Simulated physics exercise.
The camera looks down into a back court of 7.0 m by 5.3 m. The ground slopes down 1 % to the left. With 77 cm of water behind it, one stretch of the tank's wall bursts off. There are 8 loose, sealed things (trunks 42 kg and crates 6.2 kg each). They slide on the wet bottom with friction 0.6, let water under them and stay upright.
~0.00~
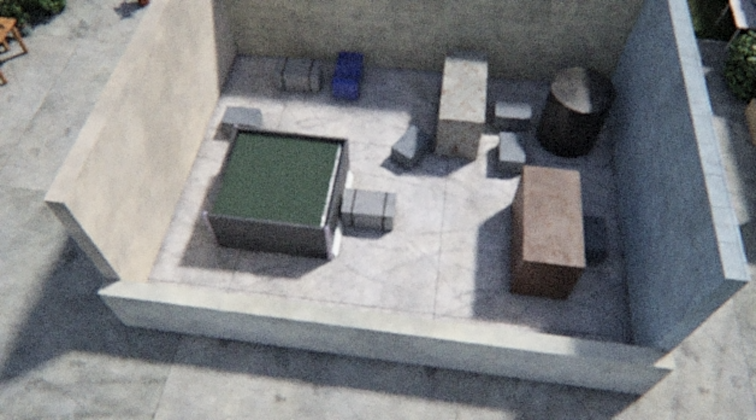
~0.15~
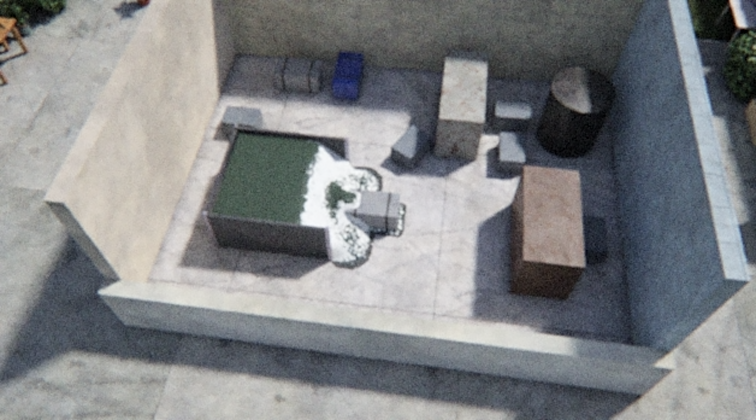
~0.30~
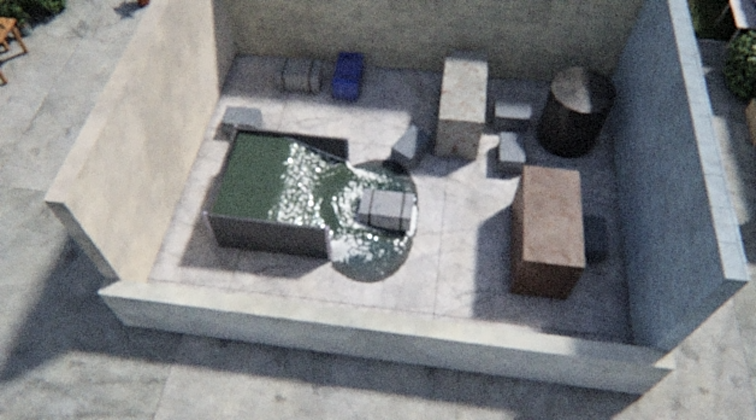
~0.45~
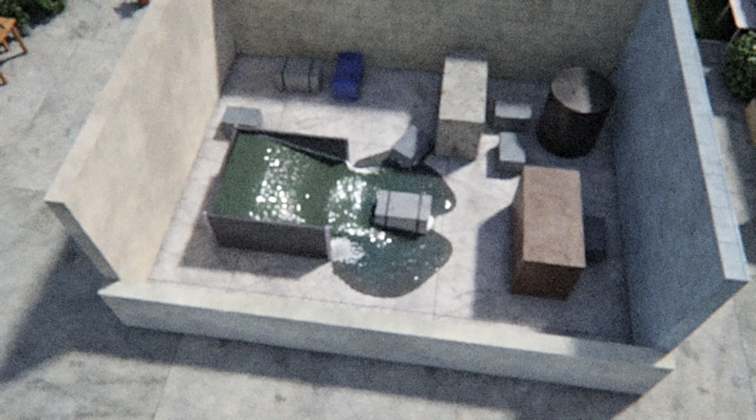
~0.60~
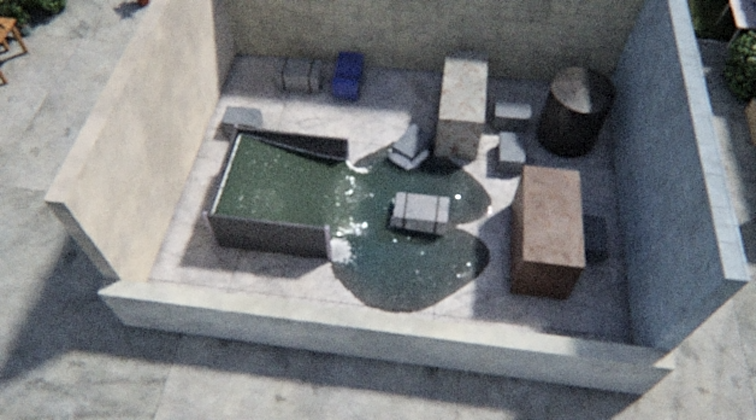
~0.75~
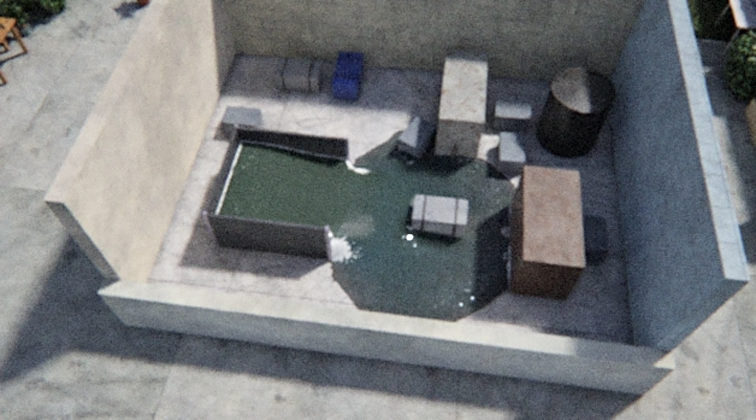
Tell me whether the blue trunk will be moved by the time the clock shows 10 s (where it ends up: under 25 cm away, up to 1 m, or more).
Blue trunk stays put.
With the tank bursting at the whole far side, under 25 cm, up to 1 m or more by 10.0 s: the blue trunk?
In that case the blue trunk ends far away.
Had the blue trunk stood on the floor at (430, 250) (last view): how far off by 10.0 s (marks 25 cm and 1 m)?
It travels far.
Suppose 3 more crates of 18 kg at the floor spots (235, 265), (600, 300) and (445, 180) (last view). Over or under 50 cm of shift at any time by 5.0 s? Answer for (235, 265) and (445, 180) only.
In turn: Under, over.
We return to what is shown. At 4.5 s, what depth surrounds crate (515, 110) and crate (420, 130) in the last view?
Roughly 12 and 5 cm.
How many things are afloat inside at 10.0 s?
At that moment 5.
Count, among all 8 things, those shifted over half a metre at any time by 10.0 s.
5 of them.
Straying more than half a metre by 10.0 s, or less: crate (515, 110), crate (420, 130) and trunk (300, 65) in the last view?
In that order: Past it, more, under.
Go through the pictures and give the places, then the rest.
In the first frame, the blue trunk at (348, 68), on the bottom; water covers 2.6 m2; 0 of 8 have shifted.
In the second frame, the blue trunk at (348, 68) rests on the ground; 3.6 m2 under water; 1 of 8 have shifted.
In the third frame, the blue trunk at (348, 68) rests on the ground; 4.8 m2 under water; 1 of 8 have shifted.
In the fourth frame, the blue trunk at (348, 68) rests on the ground; 6.3 m2 under water; 1 of 8 have shifted.
In the fifth frame, the blue trunk at (348, 68), on the bottom; 8.2 m2 under water; 1 of 8 have shifted.
In the sixth frame, the blue trunk at (348, 68), on the bottom; 10.3 m2 under water; 2 of 8 have shifted.
After 2.0 s the blue trunk is near (348, 68), 0.0 m from its start, aground; 2 afloat.
After 4.5 s the blue trunk is near (348, 68), 0.0 m from its start, aground; 4 afloat.
After 7.0 s the blue trunk is near (348, 68), 0.0 m from its start, aground; 4 afloat.
After 10.0 s the blue trunk is near (348, 68), 0.0 m from its start, aground; 5 afloat.
